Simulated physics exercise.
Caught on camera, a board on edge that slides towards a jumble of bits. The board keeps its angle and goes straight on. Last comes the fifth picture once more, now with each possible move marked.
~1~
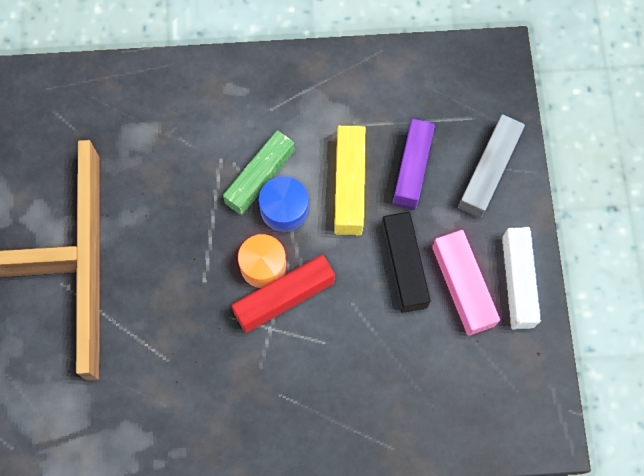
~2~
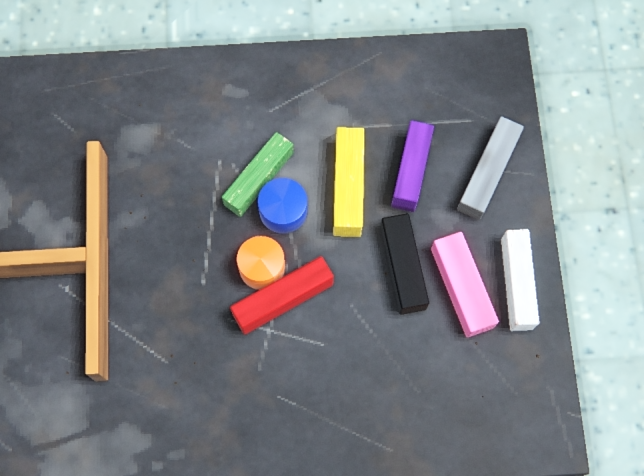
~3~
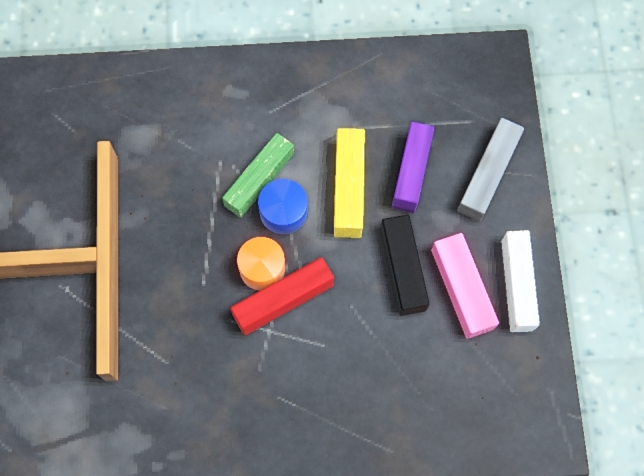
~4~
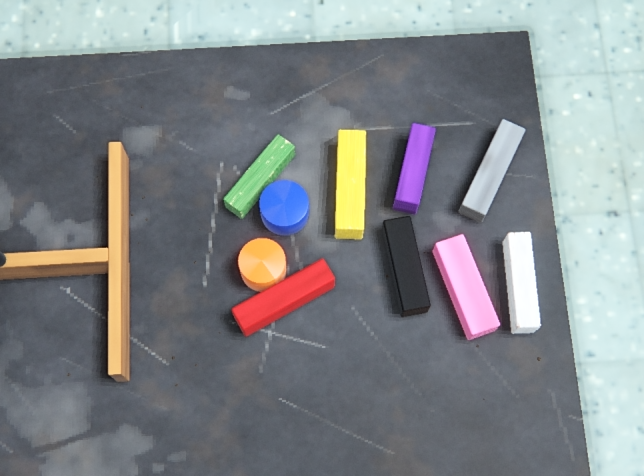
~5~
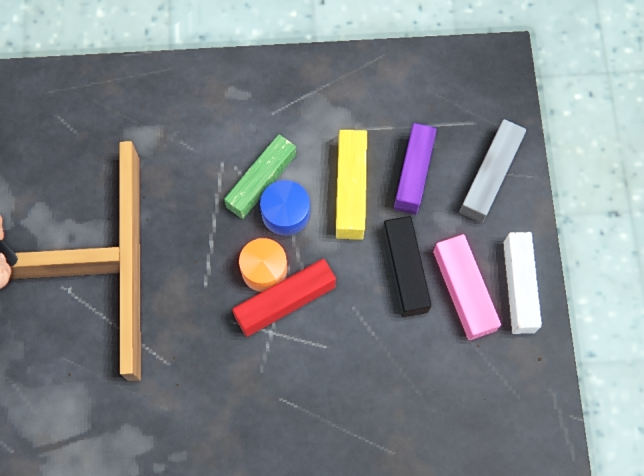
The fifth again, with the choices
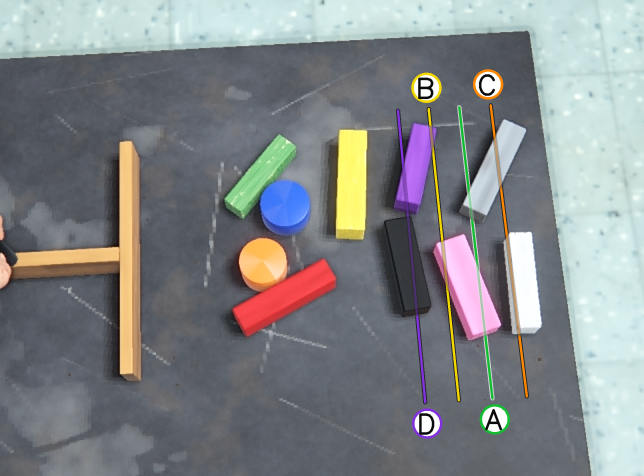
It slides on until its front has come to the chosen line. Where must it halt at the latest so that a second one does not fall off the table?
As far as mark B.
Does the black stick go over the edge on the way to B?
By then, no.
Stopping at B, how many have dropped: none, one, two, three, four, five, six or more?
By then, one.
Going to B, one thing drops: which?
The white bar goes over.
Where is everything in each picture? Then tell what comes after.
In the first picture, purple stick (414, 165); green bar (259, 174); black stick (405, 263).
In the second picture, board (92, 253); grey stick (490, 168).
In the third picture, board (103, 253); white bar (520, 281).
In the fourth picture, board (115, 254); pink stick (465, 287).
In the fifth picture, board (126, 253); yellow bar (351, 185); purple stick (415, 169); green bar (261, 177).
On the copy, A at (475, 246); B at (443, 248); C at (508, 244); D at (411, 250).
On B. First, board (240, 247); green bar (274, 170); red stick (302, 294).
Then, board (353, 240); pink stick (480, 288); black stick (448, 269).
Finally, board (442, 235); white bar over the edge; grey stick (540, 167); one fallen.
By contrast, A drops three; C drops six; D is within the limit but short.
